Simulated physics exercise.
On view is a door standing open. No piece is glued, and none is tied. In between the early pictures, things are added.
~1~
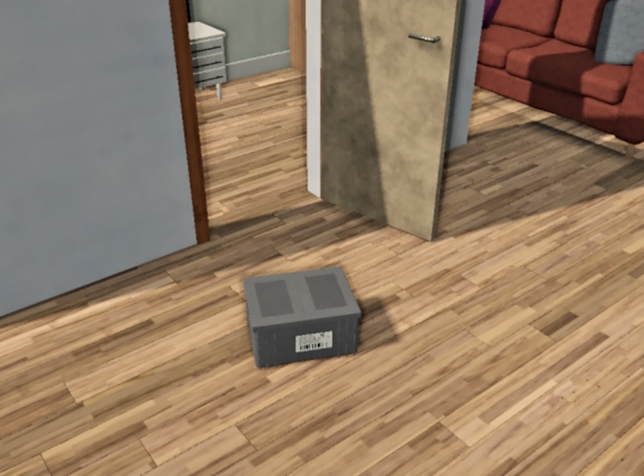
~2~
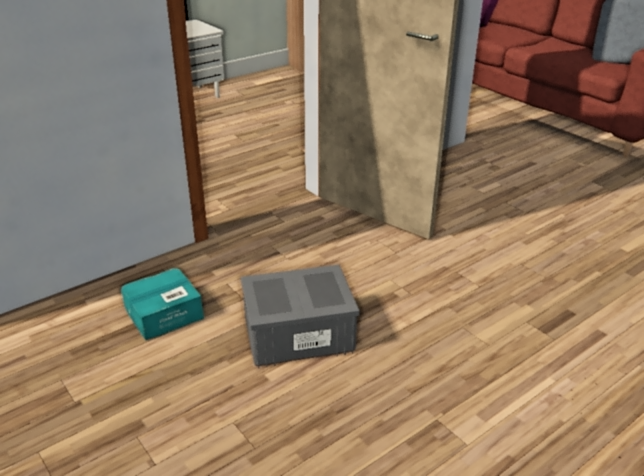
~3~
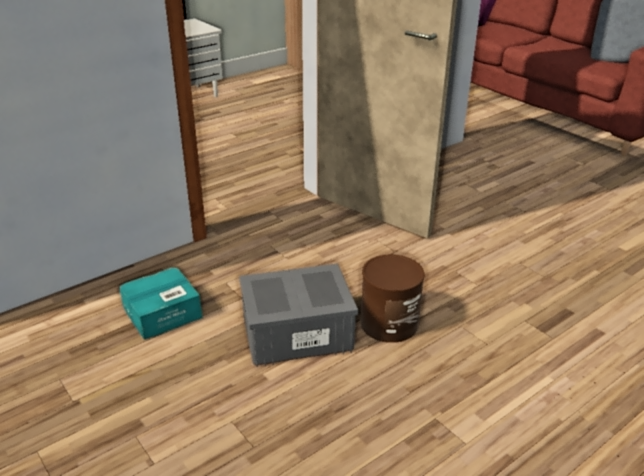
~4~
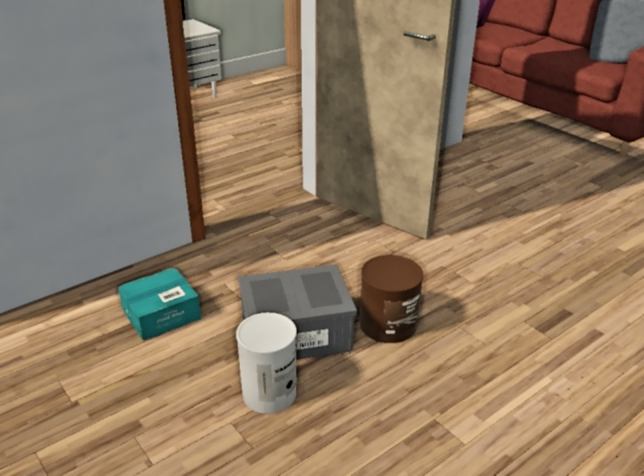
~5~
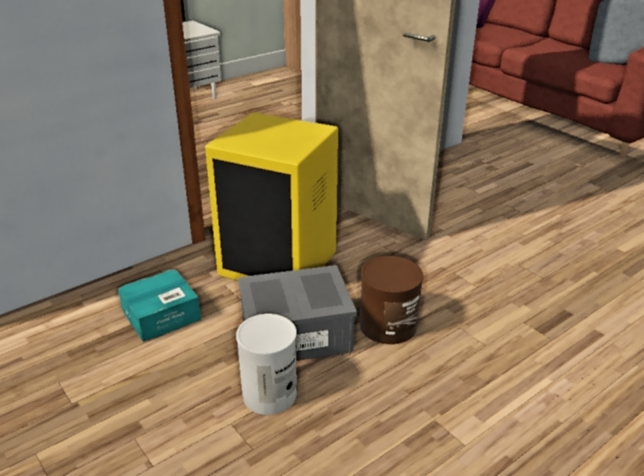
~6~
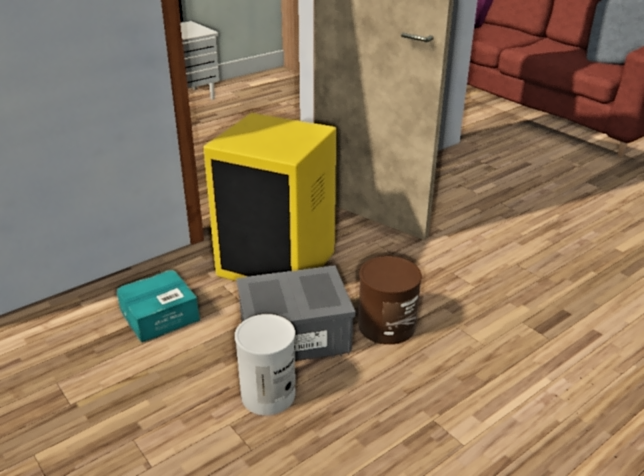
Nothing is seen travelling, but objects appear one after another on the wooden floor around a grey tote: a turquoise parcel to its left, a brown pail to its right, a white pail in front, then a tall yellow appliance behind. The high, downward-looking view drifts very slightly. The door stands wide open and still, between a grey wall at left and a red sofa at upper right.
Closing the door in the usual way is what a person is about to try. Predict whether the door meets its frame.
It falls short of the frame.
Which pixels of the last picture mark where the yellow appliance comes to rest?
The object finishes roughly at pixel (268, 205).
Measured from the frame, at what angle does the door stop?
Near 60° open.
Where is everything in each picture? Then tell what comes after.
In the first picture, door wide open and still; grey tote (300, 316).
In the second picture, door wide open and still; turquoise parcel (162, 303).
In the third picture, door wide open and still; grey tote (297, 314); brown pail (391, 298).
In the fourth picture, door wide open and still; turquoise parcel (160, 303); white pail (268, 364).
In the fifth picture, door wide open and still; grey tote (296, 315); brown pail (390, 300).
In the sixth picture, door wide open and still; yellow appliance (275, 204); turquoise parcel (158, 305).
Then, 0.40 s on from there, open by 94°.
Then, 0.60 s on from there, open by 81°.
Then, 0.80 s on from there, open by 65°.
Then, 0.90 s on from there, open by 62°; yellow appliance shifted a little near (270, 204).
In the end, open by 60°; all 5 unmoved. At the end, from the last picture's camera, yellow appliance near (268, 205).
